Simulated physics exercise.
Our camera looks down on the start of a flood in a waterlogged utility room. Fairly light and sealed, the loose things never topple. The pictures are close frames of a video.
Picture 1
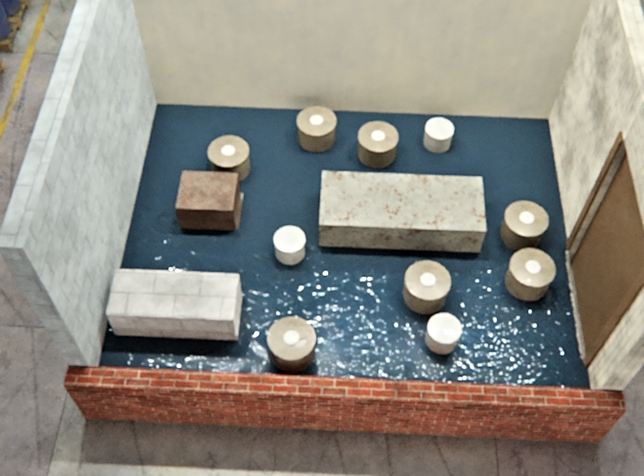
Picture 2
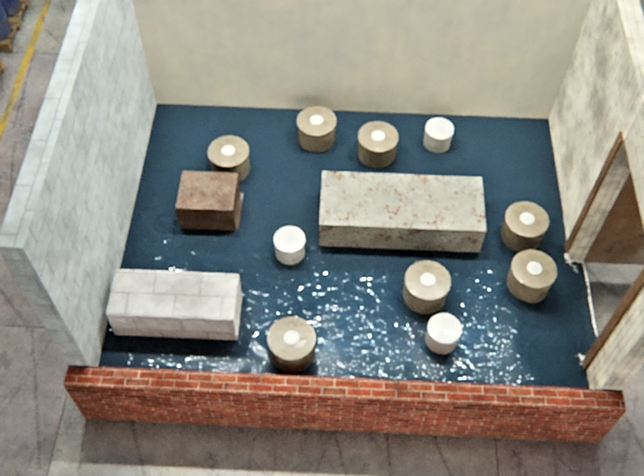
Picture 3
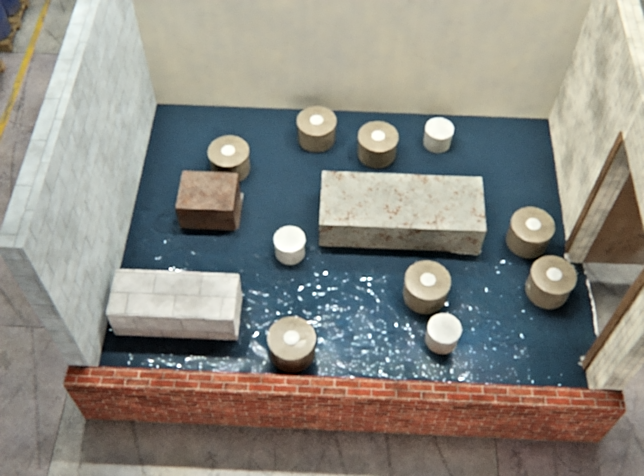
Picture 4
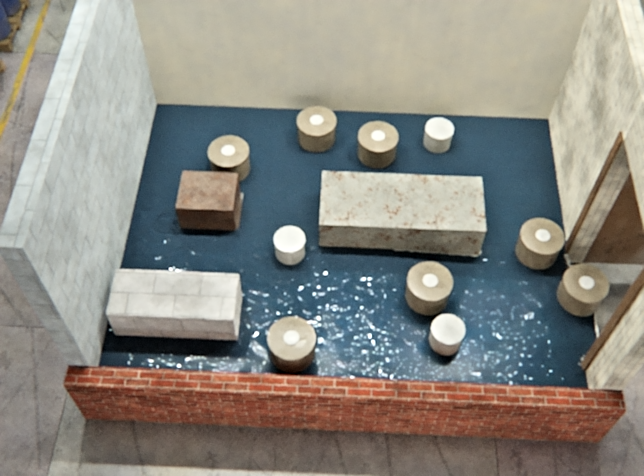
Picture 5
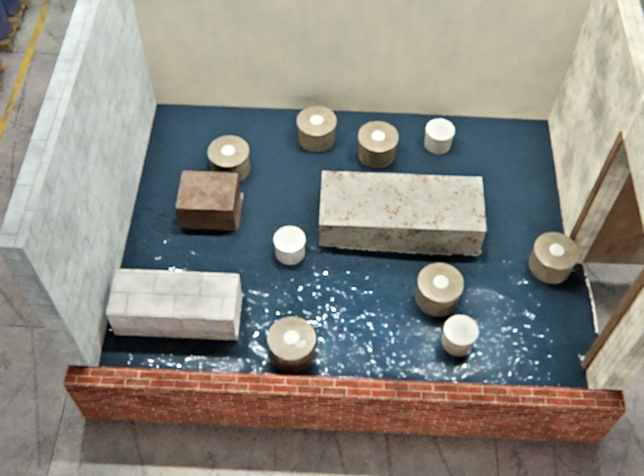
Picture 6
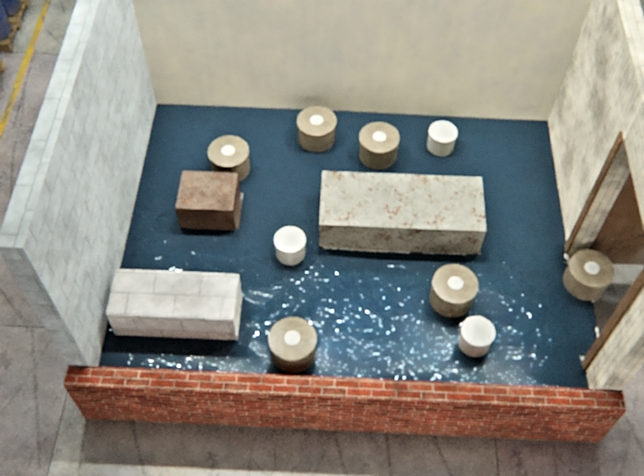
A long speckled block sat still in a flooded room as a panel in the right wall opened, then round tubs nearby drifted right toward the gap, one passing out of view, and a white pail followed slightly.
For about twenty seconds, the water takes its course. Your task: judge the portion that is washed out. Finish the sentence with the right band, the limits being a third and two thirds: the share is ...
The share is two thirds or more.
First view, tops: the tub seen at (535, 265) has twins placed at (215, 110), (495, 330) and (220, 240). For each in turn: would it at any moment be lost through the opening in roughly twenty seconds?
In order, the first is never leaving, the second escaping, the third escaping.
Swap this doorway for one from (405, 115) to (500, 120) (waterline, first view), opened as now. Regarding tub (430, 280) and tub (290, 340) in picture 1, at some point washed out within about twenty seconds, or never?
One by one, that comes to got out, then still there.
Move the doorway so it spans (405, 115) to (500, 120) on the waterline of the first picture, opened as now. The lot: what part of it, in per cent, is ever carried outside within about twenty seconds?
I make it 80 per cent.
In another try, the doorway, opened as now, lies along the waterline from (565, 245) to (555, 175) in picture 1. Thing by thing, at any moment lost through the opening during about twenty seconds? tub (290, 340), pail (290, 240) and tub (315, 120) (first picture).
Taken in turn, the first item is held back, the second is held back and the last is flushed away.
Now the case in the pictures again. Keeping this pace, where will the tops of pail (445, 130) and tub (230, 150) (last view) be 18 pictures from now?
(545, 212) and (278, 198), give or take.
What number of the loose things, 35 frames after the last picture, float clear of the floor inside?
2 in all.
A moment on, 2 of 10 are out; 8 afloat.
Next, 4 of 10 are out; 6 afloat.
Later, 8 of 10 are out; 2 afloat.
In the end, 8 of 10 are out; 2 afloat.
